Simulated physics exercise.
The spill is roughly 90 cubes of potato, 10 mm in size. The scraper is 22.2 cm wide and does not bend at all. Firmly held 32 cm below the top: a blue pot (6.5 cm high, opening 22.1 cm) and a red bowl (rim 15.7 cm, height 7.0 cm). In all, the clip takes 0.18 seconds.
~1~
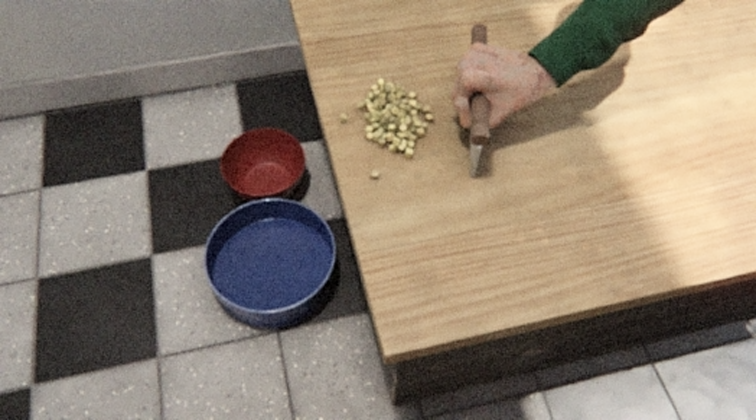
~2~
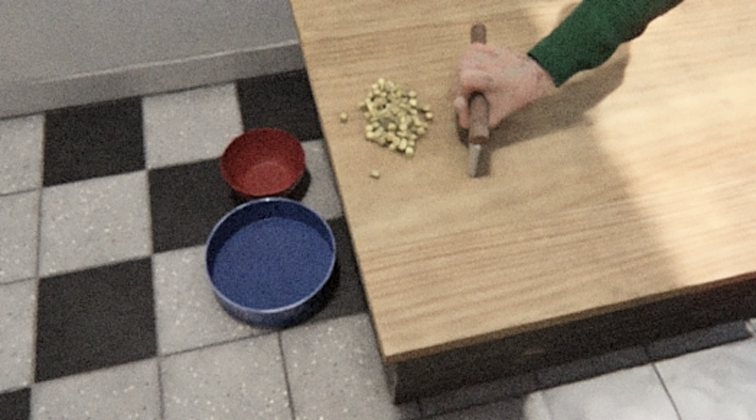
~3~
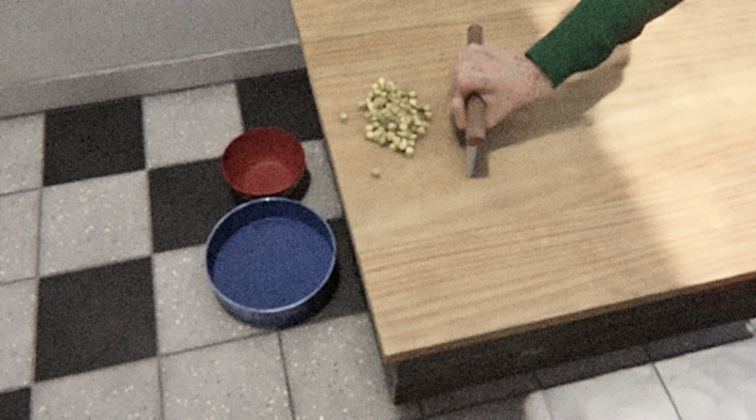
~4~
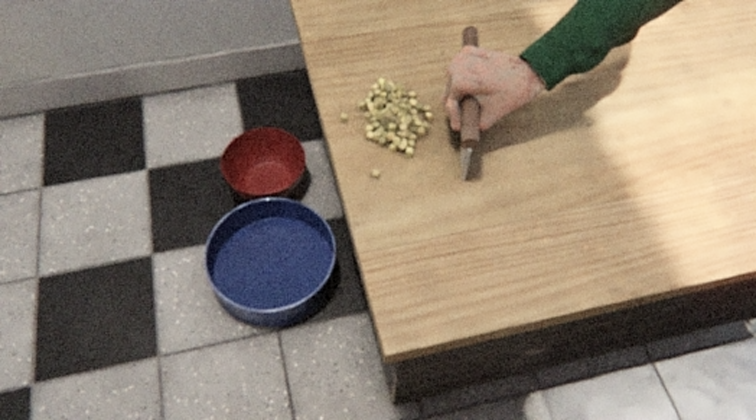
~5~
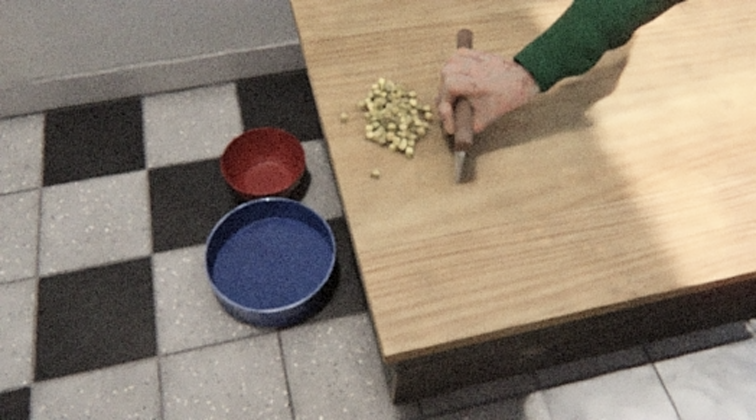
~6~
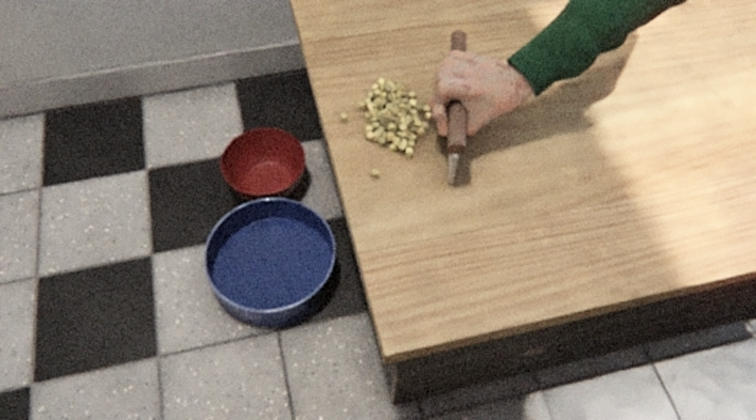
In this clip, a green-sleeved hand holding a scraper upright on a wooden table moves it slowly a short way left toward a pile of small pale cubes, which stays almost still, while a red bowl and blue pot sit motionless below.
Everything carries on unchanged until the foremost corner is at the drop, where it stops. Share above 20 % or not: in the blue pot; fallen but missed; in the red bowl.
Blue pot: Not above; missed: Not above; red bowl: Not above.
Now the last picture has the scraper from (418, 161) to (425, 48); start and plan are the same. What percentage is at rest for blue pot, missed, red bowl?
In the blue pot 40 per cent, missed 5 per cent, in the red bowl 5 per cent.
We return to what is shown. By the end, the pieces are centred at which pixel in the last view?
Close to (343, 122).
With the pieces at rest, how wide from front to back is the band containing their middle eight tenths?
I'd guess near 14 cm, give or take.
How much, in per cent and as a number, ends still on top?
Share at the end: Some 85 %.
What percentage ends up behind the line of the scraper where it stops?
Around 5 in a hundred.
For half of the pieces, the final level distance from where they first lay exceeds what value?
That comes to roughly 8 cm.
Then, 0.28 s after the last picture, scraper 11 cm from its start, spill 12 cm wide; still on top 100 %.
Then, 0.56 s after the last picture, scraper 18 cm from its start, spill 15 cm wide; still on top 100 %.
Then, 0.80 s after the last picture, scraper 18 cm from its start, spill 15 cm wide; blue pot 10 %, still on top 90 %.
In the end, blue pot 10 %, red bowl 0 %, fallen but missed 0 %, still on top 85 %.
